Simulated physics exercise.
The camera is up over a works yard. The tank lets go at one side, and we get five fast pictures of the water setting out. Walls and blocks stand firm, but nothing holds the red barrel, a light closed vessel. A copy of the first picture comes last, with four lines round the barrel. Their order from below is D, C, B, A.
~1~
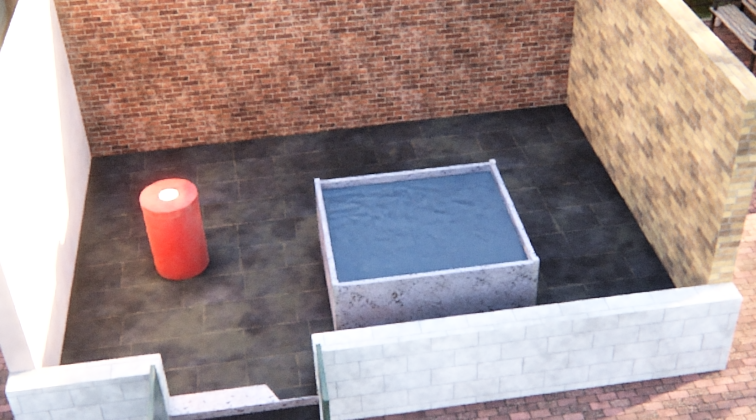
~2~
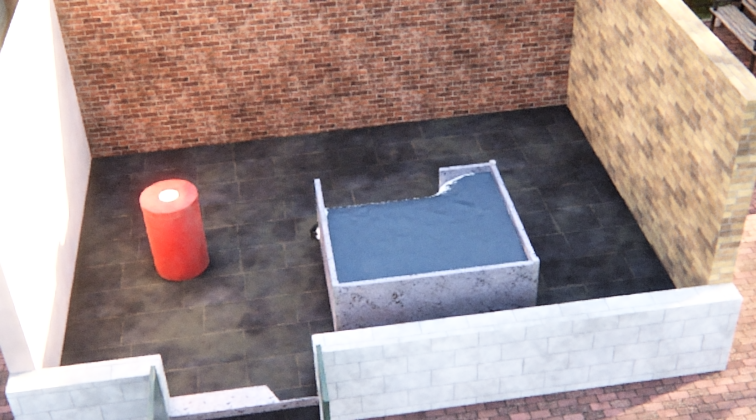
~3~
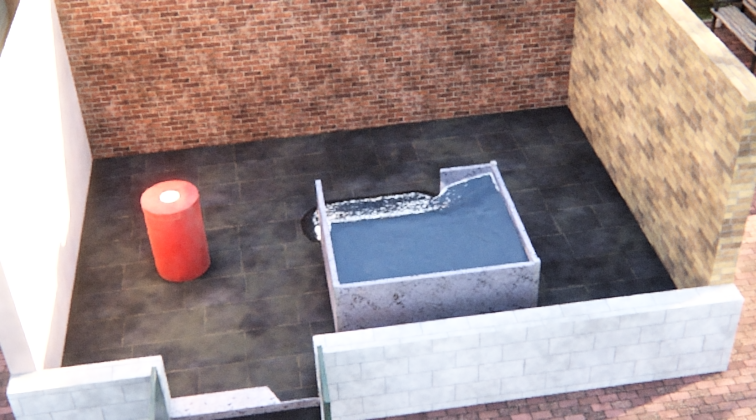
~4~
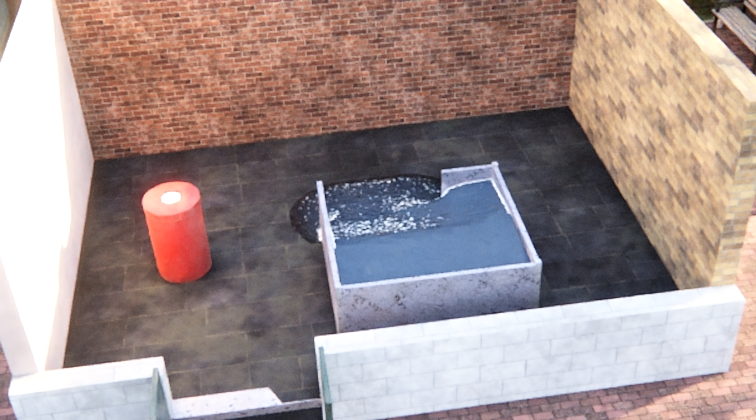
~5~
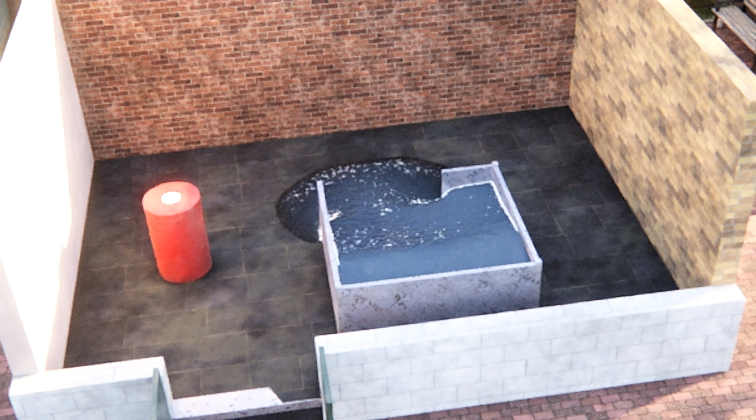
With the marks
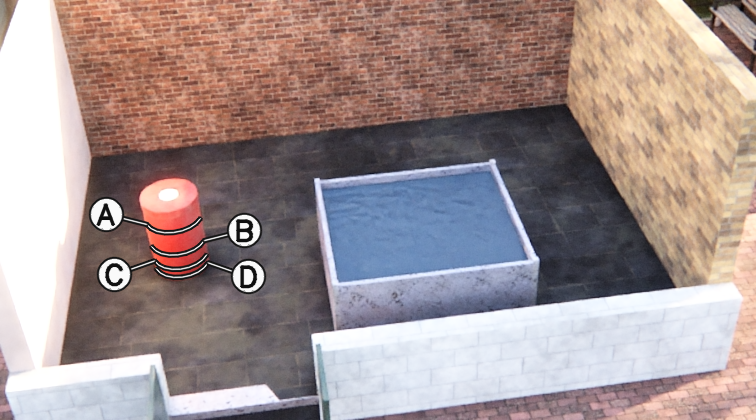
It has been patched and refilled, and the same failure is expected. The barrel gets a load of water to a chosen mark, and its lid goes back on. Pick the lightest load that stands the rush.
Take C.
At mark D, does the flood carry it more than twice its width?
No, less.
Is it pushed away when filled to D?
Yes, it does.
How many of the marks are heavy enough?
Three of them.
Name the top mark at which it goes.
That would be D.
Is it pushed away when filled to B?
No, that is safe.
On the marked copy, A at (173, 232); B at (177, 254); C at (180, 269); D at (182, 277); from the bottom up D, C, B, A.
Choosing A, it does not move.
Choosing B, it does not move.
Choosing C, it does not move.
Choosing D, it is pushed about half its own width away.
